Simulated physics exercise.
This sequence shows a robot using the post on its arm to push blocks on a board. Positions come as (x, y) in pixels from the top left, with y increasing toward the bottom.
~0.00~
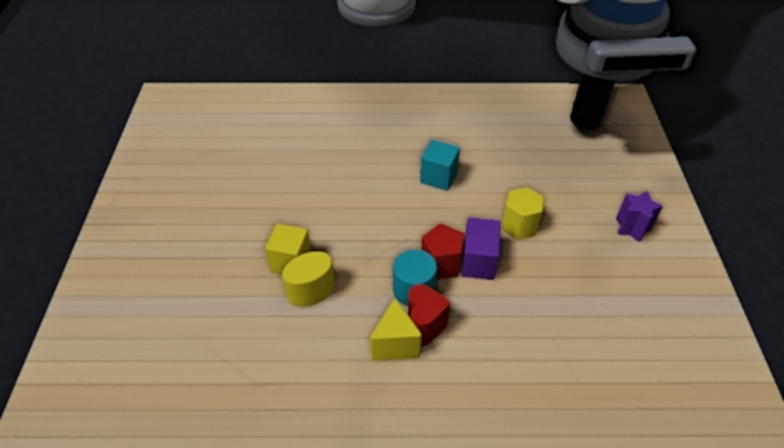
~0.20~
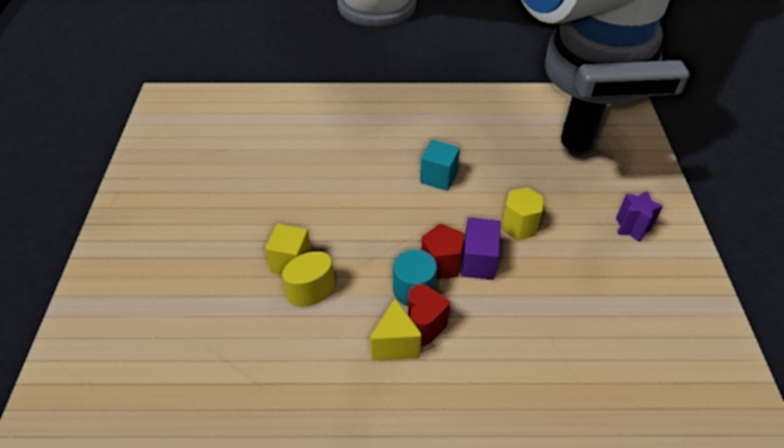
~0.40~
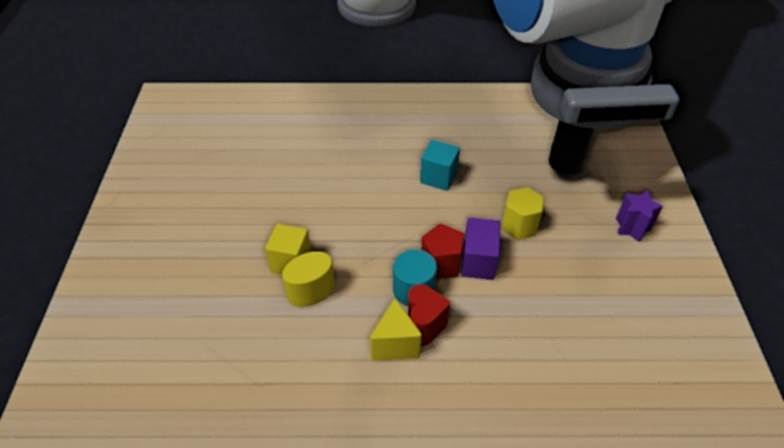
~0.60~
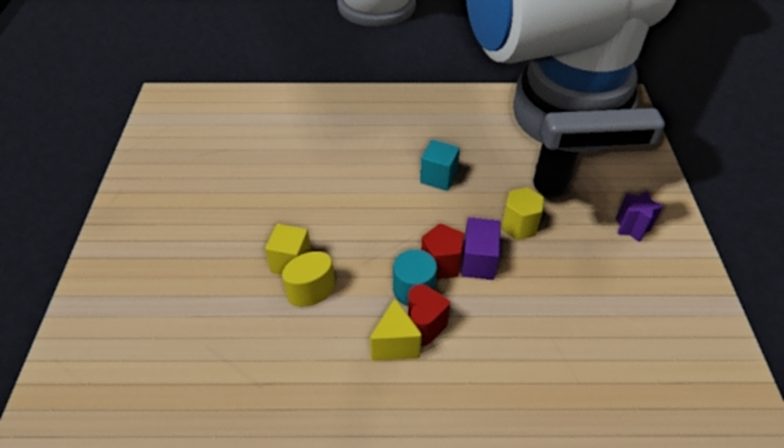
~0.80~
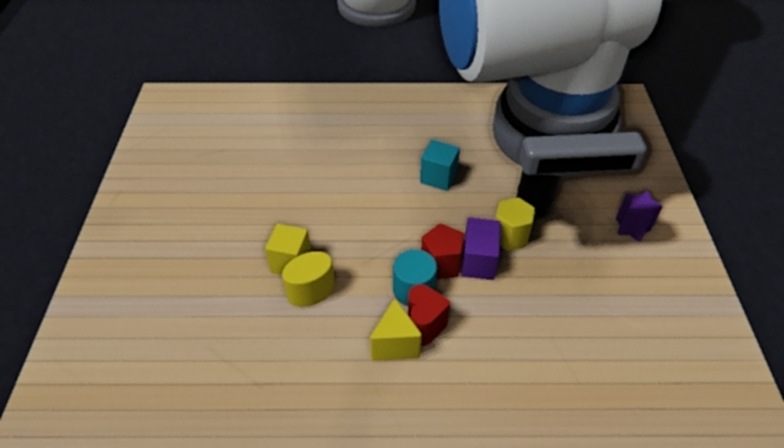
At the start, a robot arm's dark post stands near the upper right of a wooden board scattered with yellow, red, turquoise and purple blocks. The post moves down and left toward the yellow hexagonal block, then nudges it slightly down-left, closer to the purple oblong, while the other blocks stay put.
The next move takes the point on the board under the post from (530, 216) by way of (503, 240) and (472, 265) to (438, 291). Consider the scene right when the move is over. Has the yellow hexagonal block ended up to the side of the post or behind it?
I'd say yes.
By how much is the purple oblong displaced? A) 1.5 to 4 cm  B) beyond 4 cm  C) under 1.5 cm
Option B.
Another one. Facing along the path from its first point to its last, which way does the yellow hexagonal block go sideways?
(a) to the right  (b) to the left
I'll go with b - to the left.
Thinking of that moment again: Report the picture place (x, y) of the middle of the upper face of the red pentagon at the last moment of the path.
So, by the moment the path ends, you'll find the top centre of the red pentagon at (417, 240).
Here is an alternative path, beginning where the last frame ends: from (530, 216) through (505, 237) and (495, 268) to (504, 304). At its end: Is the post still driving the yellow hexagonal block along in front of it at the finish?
Yes
What follows on the original path. One third of the way, post at (505, 230); turquoise round block at (411, 267); red pentagon at (439, 240); purple oblong at (467, 269), turned 35° clockwise; yellow hexagonal block at (499, 245), turned 45° anticlockwise.
Two thirds of the way, post at (473, 255); turquoise round block at (410, 267); red heart-shaped block at (425, 308), turned 15° clockwise; red pentagon at (436, 239); purple oblong at (460, 287), turned 50° clockwise; yellow hexagonal block at (500, 269), turned 60° anticlockwise.
At the end, post at (439, 281); turquoise round block at (398, 271); red heart-shaped block at (425, 310), turned 25° clockwise; red pentagon at (417, 240), turned 35° clockwise; purple oblong at (464, 294), turned 55° clockwise; yellow hexagonal block at (501, 270), turned 70° anticlockwise.
